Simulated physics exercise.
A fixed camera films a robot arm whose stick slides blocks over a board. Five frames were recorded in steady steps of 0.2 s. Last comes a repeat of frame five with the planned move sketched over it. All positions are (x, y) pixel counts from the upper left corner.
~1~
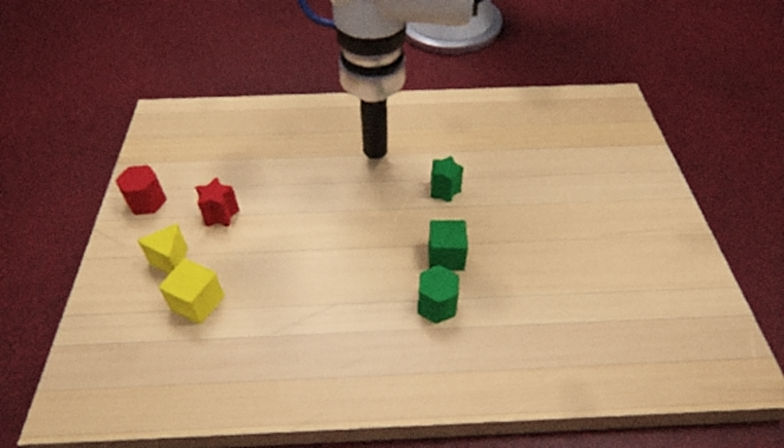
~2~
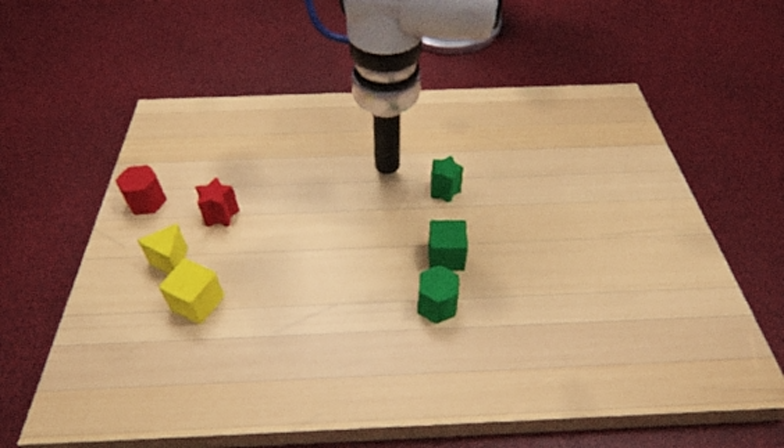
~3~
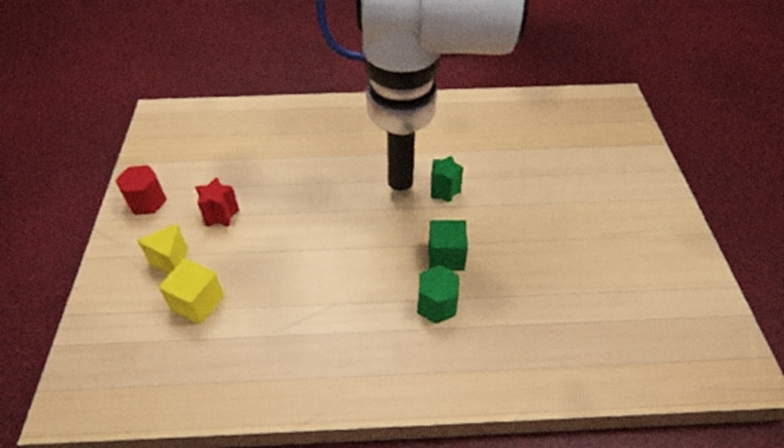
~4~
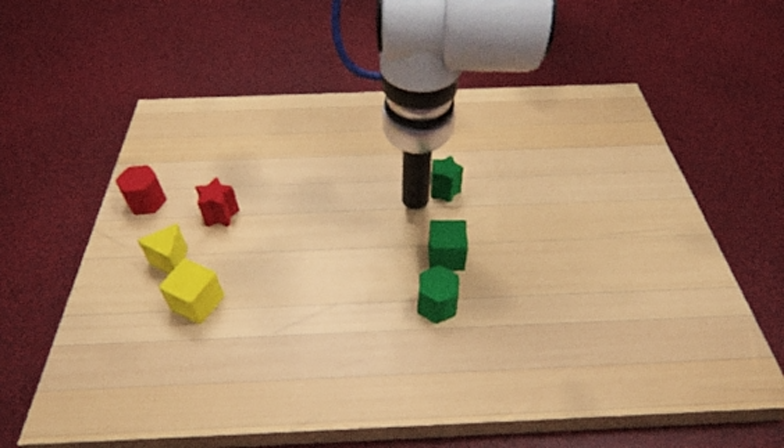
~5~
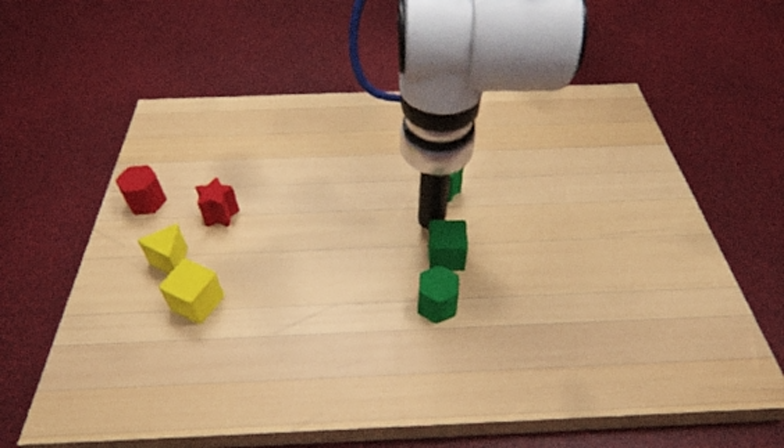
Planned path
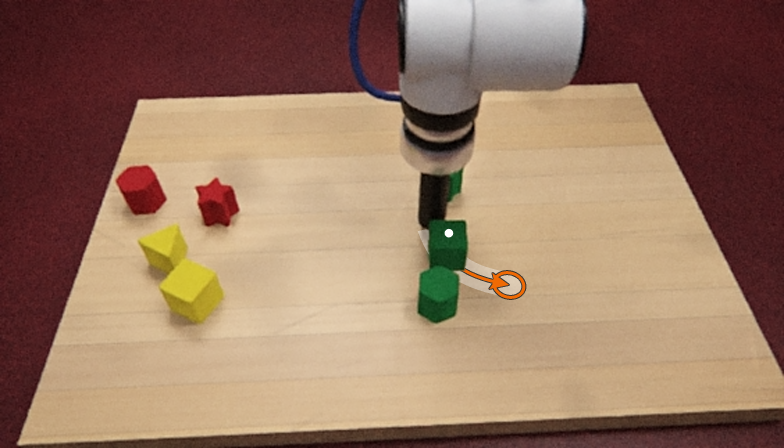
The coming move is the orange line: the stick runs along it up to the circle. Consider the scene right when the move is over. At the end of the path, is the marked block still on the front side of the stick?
It seems not.
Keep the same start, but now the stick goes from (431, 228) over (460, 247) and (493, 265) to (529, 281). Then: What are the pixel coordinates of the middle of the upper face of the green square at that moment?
Somewhere near (467, 258).
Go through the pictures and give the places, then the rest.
In the first picture, lower end of the stick at (375, 151), tops of blocks, green six-sided block at (439, 283), green square at (449, 233).
In the second picture, stick at (387, 165), blocks as before.
In the third picture, stick at (401, 182), blocks as before.
In the fourth picture, stick at (415, 200), blocks as before.
In the fifth picture, stick at (432, 220), green six-sided block at (439, 283), green square at (449, 233).
The drawn path runs from (431, 228) via (445, 254) and (473, 275), ending at (509, 285); the dot is on the green square.
On the path given first. One third of the way, stick at (446, 246); green square at (468, 255), turned 20° anticlockwise.
Two thirds of the way, stick at (475, 267); green square at (497, 278), turned 10° anticlockwise.
At the end, stick at (511, 277); green six-sided block not moved; green square at (513, 291).
